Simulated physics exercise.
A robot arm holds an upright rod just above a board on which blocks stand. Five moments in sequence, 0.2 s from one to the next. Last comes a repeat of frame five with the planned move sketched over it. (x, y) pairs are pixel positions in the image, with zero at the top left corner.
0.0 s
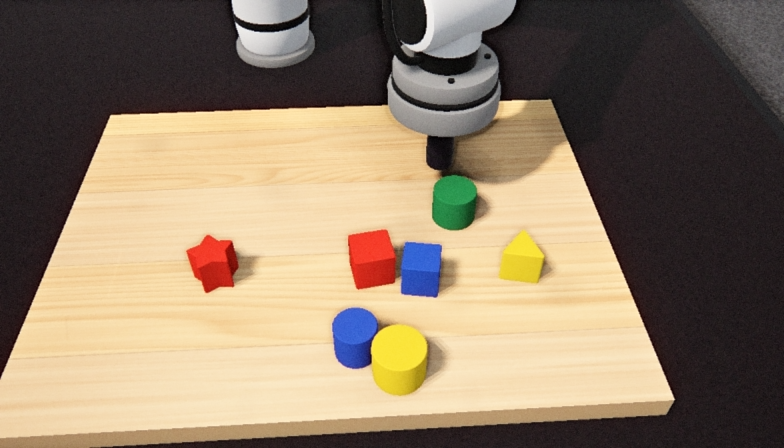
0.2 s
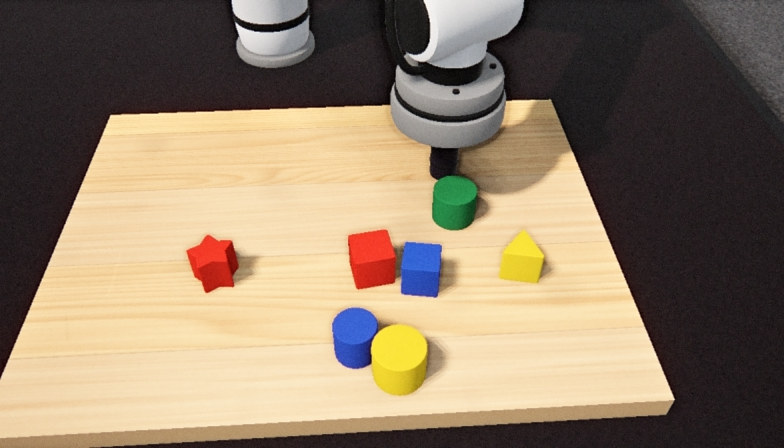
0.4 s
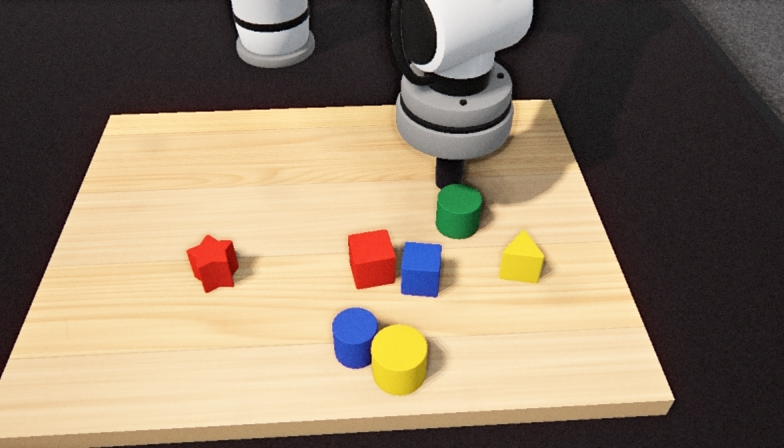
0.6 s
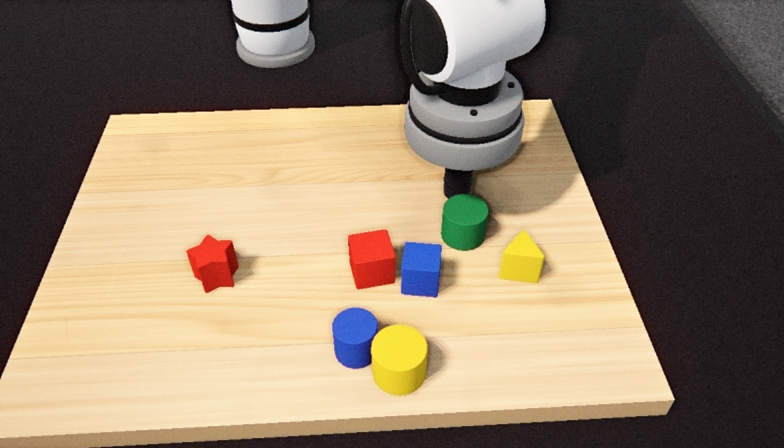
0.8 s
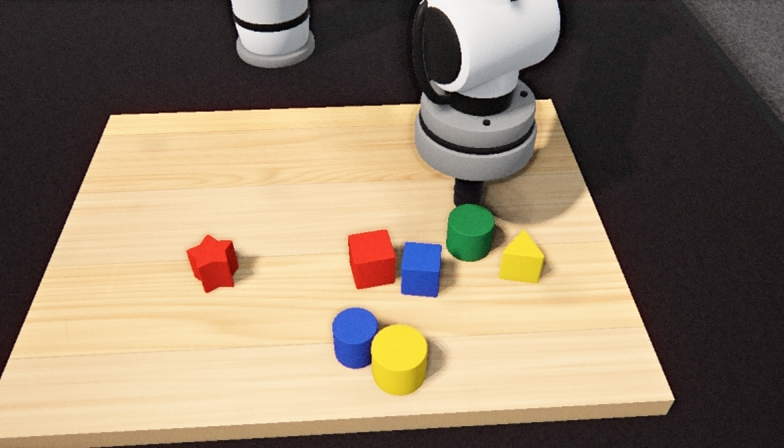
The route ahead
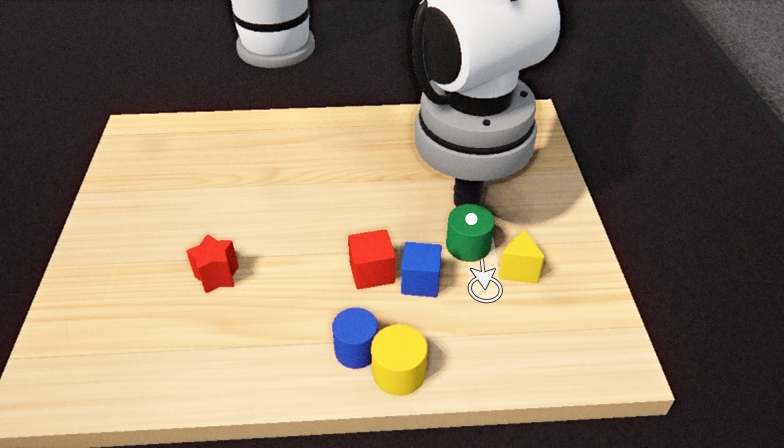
At the start, a robot arm holds a dark rod behind a green cylinder on a wooden board scattered with red, blue and yellow blocks. The rod moves forward to the cylinder, then pushes it a short way toward the viewer and slightly right, nearer the yellow triangular block, while the other blocks stay still.
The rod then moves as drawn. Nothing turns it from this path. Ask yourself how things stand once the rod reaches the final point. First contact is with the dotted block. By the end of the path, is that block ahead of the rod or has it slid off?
It rides in front to the end.
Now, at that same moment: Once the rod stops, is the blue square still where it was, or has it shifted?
In the end it has not been moved.
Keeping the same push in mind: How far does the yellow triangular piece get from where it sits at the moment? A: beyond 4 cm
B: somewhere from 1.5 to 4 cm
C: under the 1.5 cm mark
C
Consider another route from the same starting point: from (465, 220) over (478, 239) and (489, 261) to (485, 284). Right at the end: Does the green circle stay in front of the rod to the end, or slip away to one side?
The rod pushes it to the end.
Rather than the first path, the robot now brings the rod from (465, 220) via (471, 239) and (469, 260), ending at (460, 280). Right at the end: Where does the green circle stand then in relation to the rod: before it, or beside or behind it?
I think it holds its spot in front.
Path on the board, from (465, 220) through (479, 240) and (482, 264) to (485, 289); the dot is on the green circle.
The first path, step by step. Halfway along, rod (483, 235); green circle (475, 252).
At the end, rod (488, 272); blue square in place; green circle (465, 287); yellow triangular piece in place.
